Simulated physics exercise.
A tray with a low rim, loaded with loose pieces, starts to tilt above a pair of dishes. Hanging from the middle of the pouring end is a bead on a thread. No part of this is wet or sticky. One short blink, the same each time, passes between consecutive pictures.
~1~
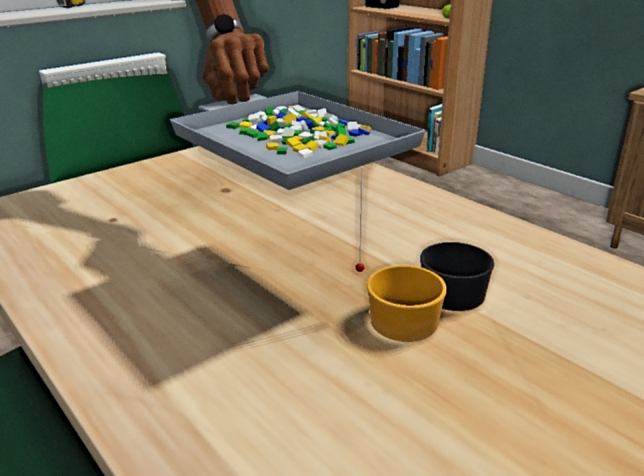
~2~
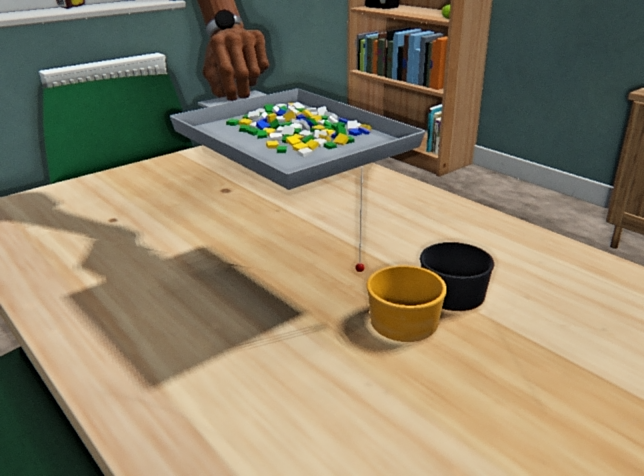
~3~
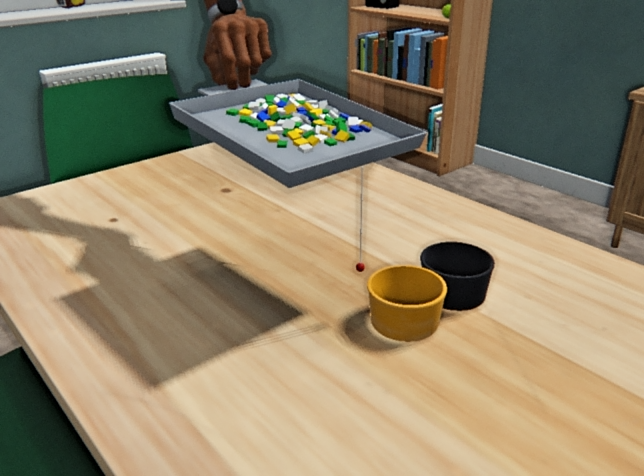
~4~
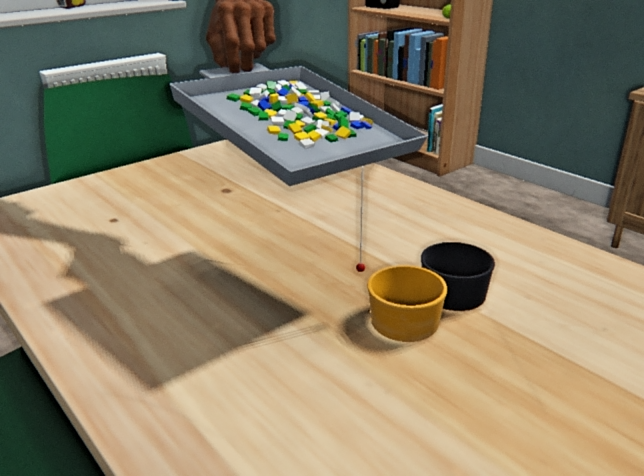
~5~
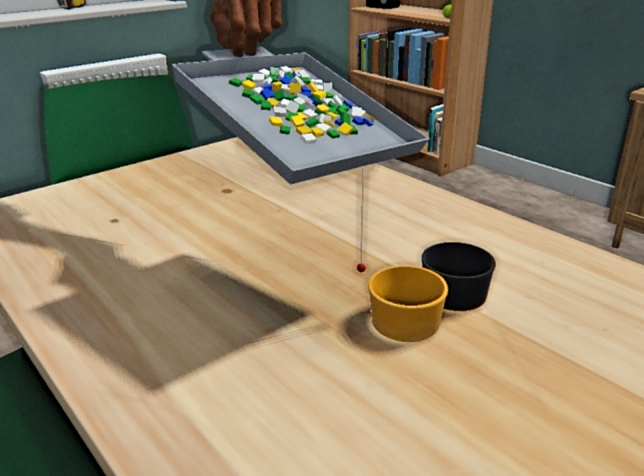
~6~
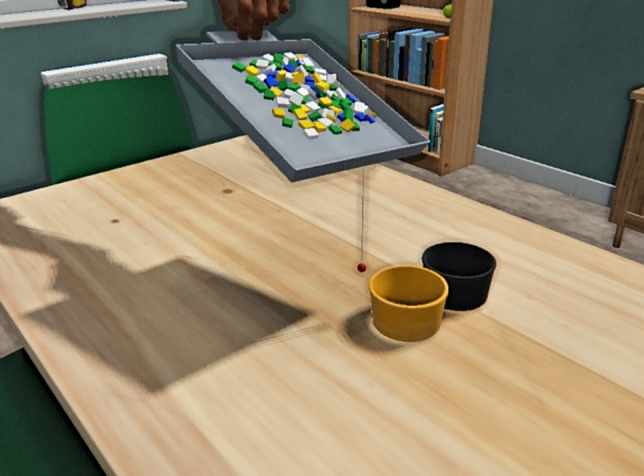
In the video, a hand holds a gray tray of small colorful tiles above a wooden table with a yellow dish and a black dish, then gradually raises the tray's back edge, tilting it toward the front right.
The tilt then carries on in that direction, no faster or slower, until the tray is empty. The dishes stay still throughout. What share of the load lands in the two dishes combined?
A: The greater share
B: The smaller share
A.
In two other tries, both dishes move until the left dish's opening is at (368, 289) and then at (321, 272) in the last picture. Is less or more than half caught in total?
Together the dishes get beyond half first, then less than a half.
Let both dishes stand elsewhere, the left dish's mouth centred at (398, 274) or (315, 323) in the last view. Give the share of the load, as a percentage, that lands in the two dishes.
Around 70 and around 20 per cent, in that order.
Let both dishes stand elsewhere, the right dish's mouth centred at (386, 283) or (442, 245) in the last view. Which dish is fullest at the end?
The first time it is the dish to the right, and the second time it is the dish to the left.
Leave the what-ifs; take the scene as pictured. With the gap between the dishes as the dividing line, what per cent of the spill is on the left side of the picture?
I'd put it at around 70 per cent.
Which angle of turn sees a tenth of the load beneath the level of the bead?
It is at around 80 degrees by then.
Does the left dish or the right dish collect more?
Observation: The one at left.
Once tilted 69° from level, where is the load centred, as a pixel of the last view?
Roughly (399, 146).
Just after the last frame, tray tipped steeply; almost all on the tray; about a tenth in the air.
A moment on, tray tipped past a quarter turn; roughly a third on the tray; roughly a quarter in the left dish; roughly a quarter in the right dish; about a tenth outside both; about a tenth in the air.
Further on, tray tipped past a quarter turn; roughly half in the left dish; roughly a quarter in the right dish; roughly a quarter outside both.
When it is over, tray tipped past a quarter turn; roughly half in the left dish; roughly a quarter in the right dish; roughly a quarter outside both.
